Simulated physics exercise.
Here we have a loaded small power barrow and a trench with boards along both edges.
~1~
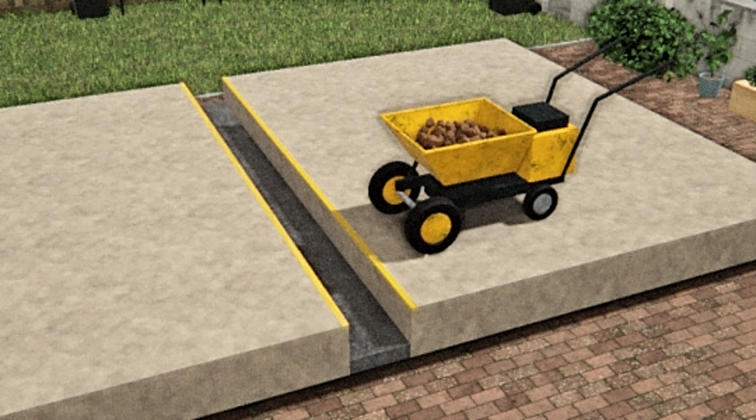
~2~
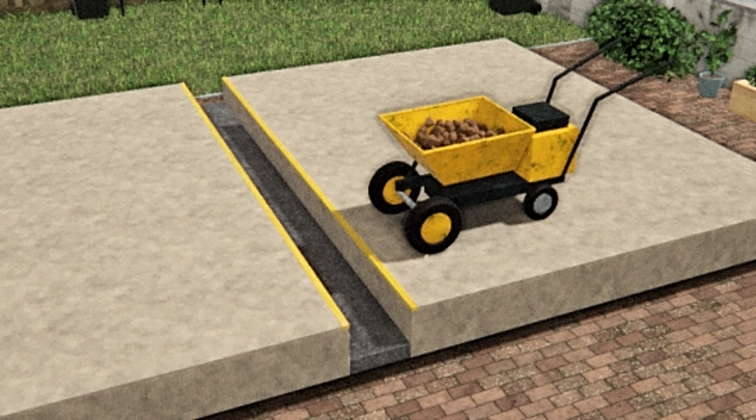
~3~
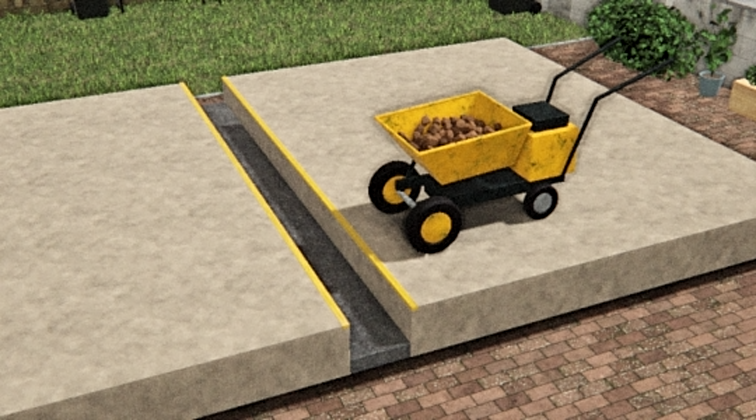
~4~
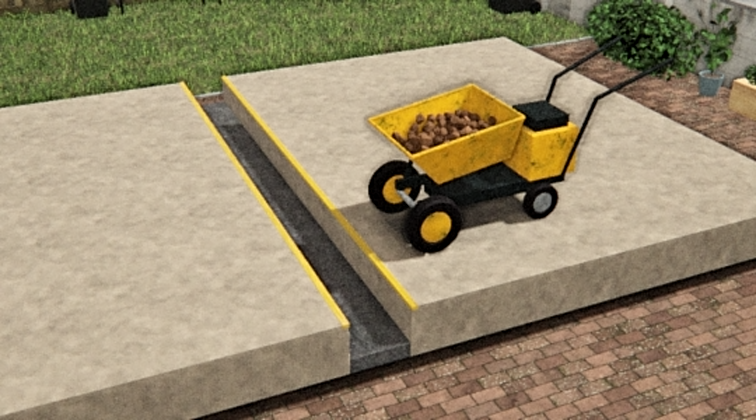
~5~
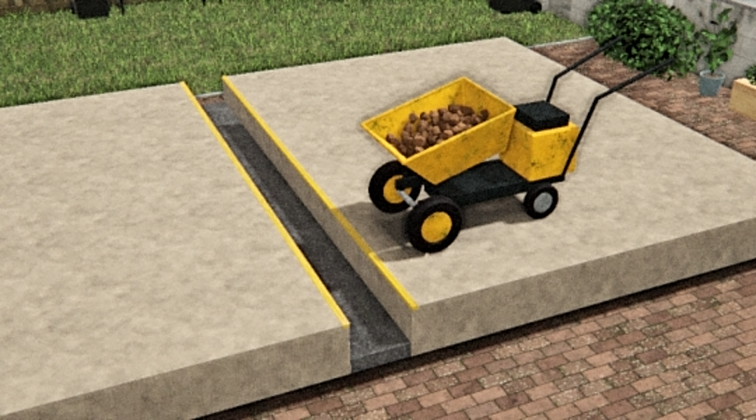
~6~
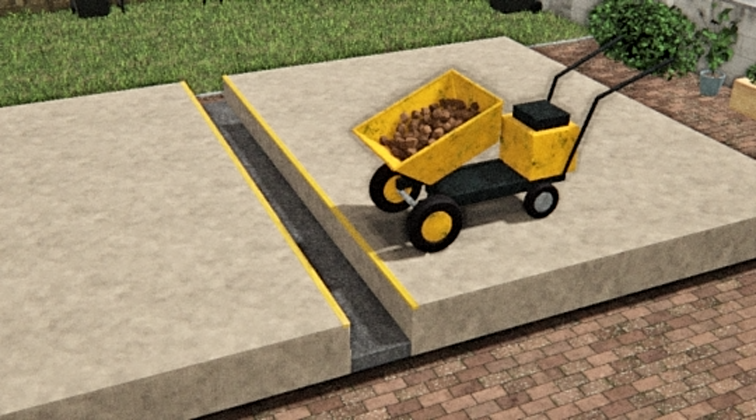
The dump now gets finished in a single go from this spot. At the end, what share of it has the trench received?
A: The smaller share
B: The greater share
B.
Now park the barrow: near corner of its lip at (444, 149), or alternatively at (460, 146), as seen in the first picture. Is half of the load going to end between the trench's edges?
Well, parked at the first spot it'd be past the halfway mark, and at the second it'd be past the halfway mark.
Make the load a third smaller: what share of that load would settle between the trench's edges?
It comes to some 80 per cent.
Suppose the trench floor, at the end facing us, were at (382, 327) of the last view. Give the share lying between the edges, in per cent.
I'd guess about 70 %.
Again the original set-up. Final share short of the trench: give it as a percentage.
It works out to roughly 0 percent.
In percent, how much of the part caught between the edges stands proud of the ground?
It works out at about 0 percent.
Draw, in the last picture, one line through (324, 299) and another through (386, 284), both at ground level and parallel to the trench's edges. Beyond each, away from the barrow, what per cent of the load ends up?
In order: 20 per cent, then 100 per cent.
Soon, skip tipped steeply; all in the skip.
A while on, skip tipped right over; most in the skip; about a quarter in or heaped over the trench; a stray few beyond it; a stray few falling.
Towards the end, skip tipped right over; a small part in the skip; about two thirds in or heaped over the trench; about a quarter beyond it.
Finally, skip tipped right over; most in or heaped over the trench; about a quarter beyond it.
